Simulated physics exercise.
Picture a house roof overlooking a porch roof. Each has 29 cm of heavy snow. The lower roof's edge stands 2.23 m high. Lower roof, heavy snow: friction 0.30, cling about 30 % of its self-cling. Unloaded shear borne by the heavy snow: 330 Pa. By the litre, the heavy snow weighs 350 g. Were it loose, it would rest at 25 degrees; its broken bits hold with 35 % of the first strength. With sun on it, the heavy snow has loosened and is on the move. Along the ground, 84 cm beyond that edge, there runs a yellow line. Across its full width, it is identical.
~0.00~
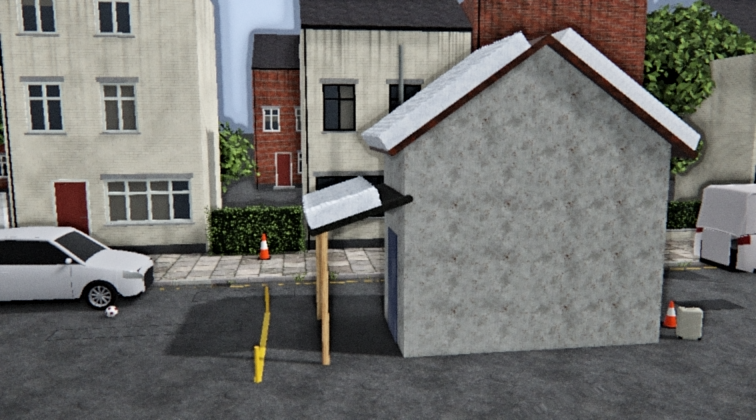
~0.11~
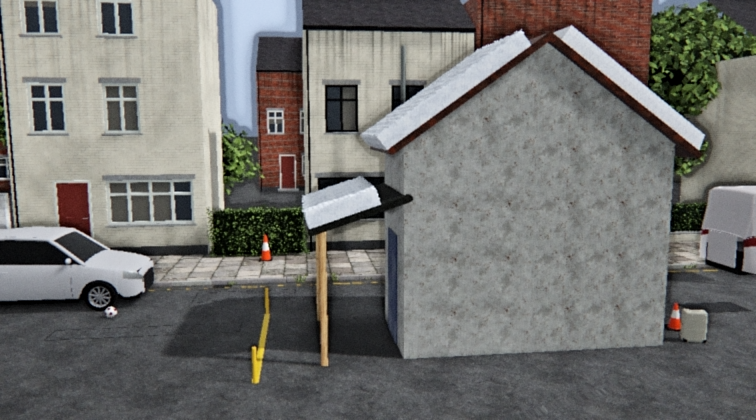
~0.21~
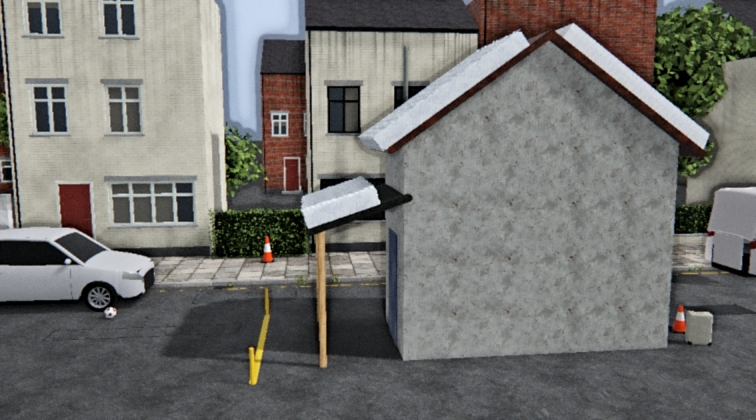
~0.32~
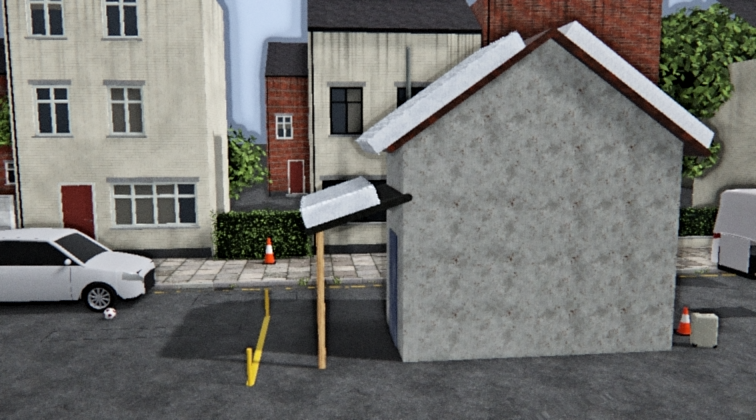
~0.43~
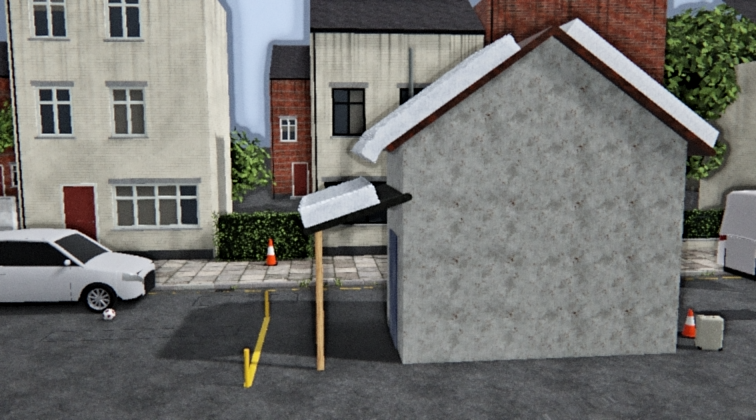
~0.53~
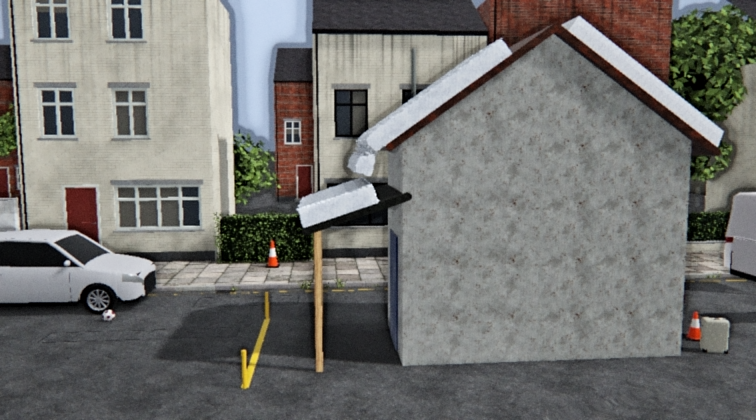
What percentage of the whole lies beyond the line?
About 73 %.
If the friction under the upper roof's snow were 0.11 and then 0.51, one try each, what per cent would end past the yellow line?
In turn about 75 %, 70 %.
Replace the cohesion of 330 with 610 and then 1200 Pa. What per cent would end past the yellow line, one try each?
Result: 75 % for the first case, 65 % for the second.
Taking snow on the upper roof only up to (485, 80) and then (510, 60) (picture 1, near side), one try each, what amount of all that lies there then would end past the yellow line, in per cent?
About 65 per cent the first time and about 70 per cent the second.
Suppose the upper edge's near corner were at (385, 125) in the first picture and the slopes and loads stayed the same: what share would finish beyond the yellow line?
That would come to around 65 %.
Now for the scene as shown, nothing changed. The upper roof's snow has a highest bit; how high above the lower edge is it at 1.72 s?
At that moment the top of the snow is about 0.6 m above the lower edge.
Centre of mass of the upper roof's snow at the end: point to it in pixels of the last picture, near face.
Position: About (134, 352).
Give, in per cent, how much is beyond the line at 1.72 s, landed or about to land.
I'd put it at close to 55 in a hundred.
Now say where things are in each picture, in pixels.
Front end of the heavy snow at (387, 130), in the first frame.
Front end of the heavy snow at (386, 130), its middle shifted 1.9 cm, in the second frame.
Front end of the heavy snow at (382, 150), its middle shifted 7.5 cm, 3 % of it past the upper edge, in one piece, in the third frame.
Front end of the heavy snow at (377, 137), its middle shifted 17 cm, 6 % of it past the upper edge, in one piece, in the fourth frame.
Front end of the heavy snow at (368, 146), its middle shifted 30 cm, 11 % of it past the upper edge, cracking, in the fifth frame.
Front end of the heavy snow at (359, 161), its middle shifted 47 cm, 17 % of it past the upper edge, cracking, in the sixth frame.
By 1.07 s, none is below the lower edge and 0 % is past the line.
By 1.72 s, 59 % is below the lower edge and 54 % is past the line.
By 2.36 s, 81 % is below the lower edge and 73 % is past the line.
By 3.00 s, 81 % is below the lower edge and 73 % is past the line.
By 3.10 s, at the end, 81 % is below the lower edge and 73 % is past the line.
